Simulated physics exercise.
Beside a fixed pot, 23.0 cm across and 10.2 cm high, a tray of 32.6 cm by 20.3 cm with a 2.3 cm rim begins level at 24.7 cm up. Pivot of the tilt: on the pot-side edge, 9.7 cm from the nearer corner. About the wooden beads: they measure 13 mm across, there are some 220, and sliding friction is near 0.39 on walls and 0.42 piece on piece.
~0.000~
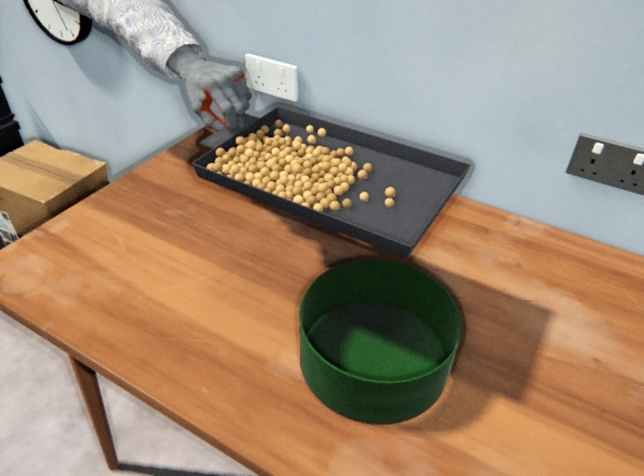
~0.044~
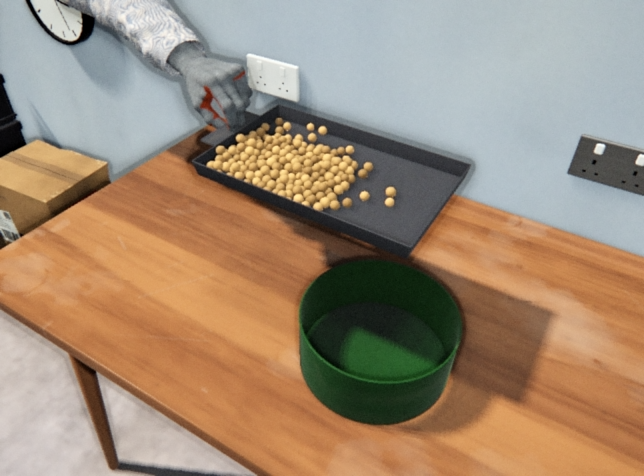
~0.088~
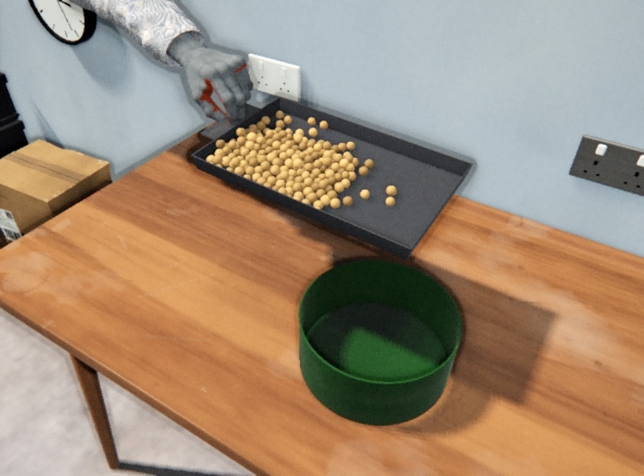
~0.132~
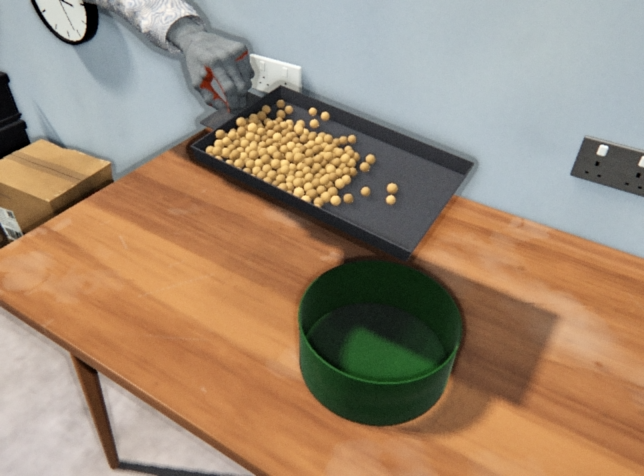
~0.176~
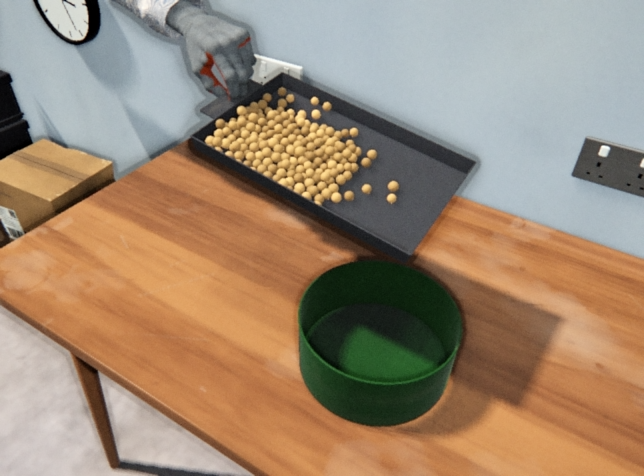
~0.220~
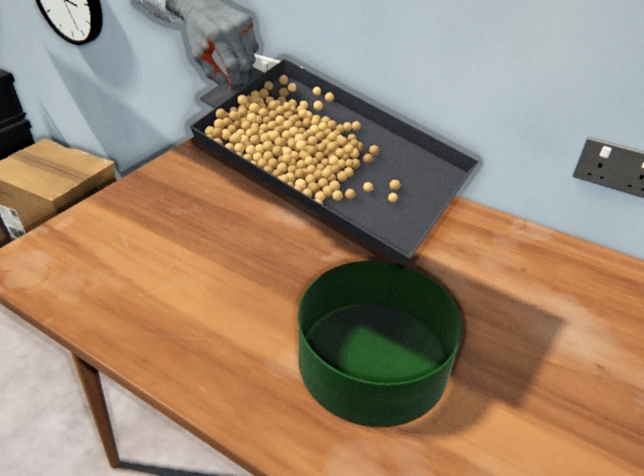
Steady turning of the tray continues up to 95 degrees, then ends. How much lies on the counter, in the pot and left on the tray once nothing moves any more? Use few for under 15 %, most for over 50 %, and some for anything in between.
Counter: Some, pot: Most, tray: Few.
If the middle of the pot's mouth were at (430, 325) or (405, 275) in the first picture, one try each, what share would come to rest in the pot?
Estimates: 95 % and 15 %, in that order.
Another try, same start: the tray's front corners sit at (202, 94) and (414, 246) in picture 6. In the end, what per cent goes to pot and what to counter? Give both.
Pot 10; counter 90.
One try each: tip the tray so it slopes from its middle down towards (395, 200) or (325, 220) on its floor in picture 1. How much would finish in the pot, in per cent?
First try: Around 25 percent; second try: Around 75 percent.
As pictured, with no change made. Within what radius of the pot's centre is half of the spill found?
Some 32 centimetres.
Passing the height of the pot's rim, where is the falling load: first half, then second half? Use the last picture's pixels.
Early: About (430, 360); late: About (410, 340).
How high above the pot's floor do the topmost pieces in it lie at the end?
It stands at some 3.0 cm.
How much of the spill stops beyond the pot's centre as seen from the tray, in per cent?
Estimate: Roughly 100 per cent of the pieces.
Then, at 0.64 s, tilt 53 degrees; the tray holds 100 %, the pot 0 %.
Then, at 0.93 s, tilt 79 degrees; the tray holds 55 %, the pot 10 %.
After 1.31 s, tilt 95 degrees; the tray holds 5 %, the pot 60 %.
At rest (2.4 s), counter 30 %, pot 70 %, tray 0 %.
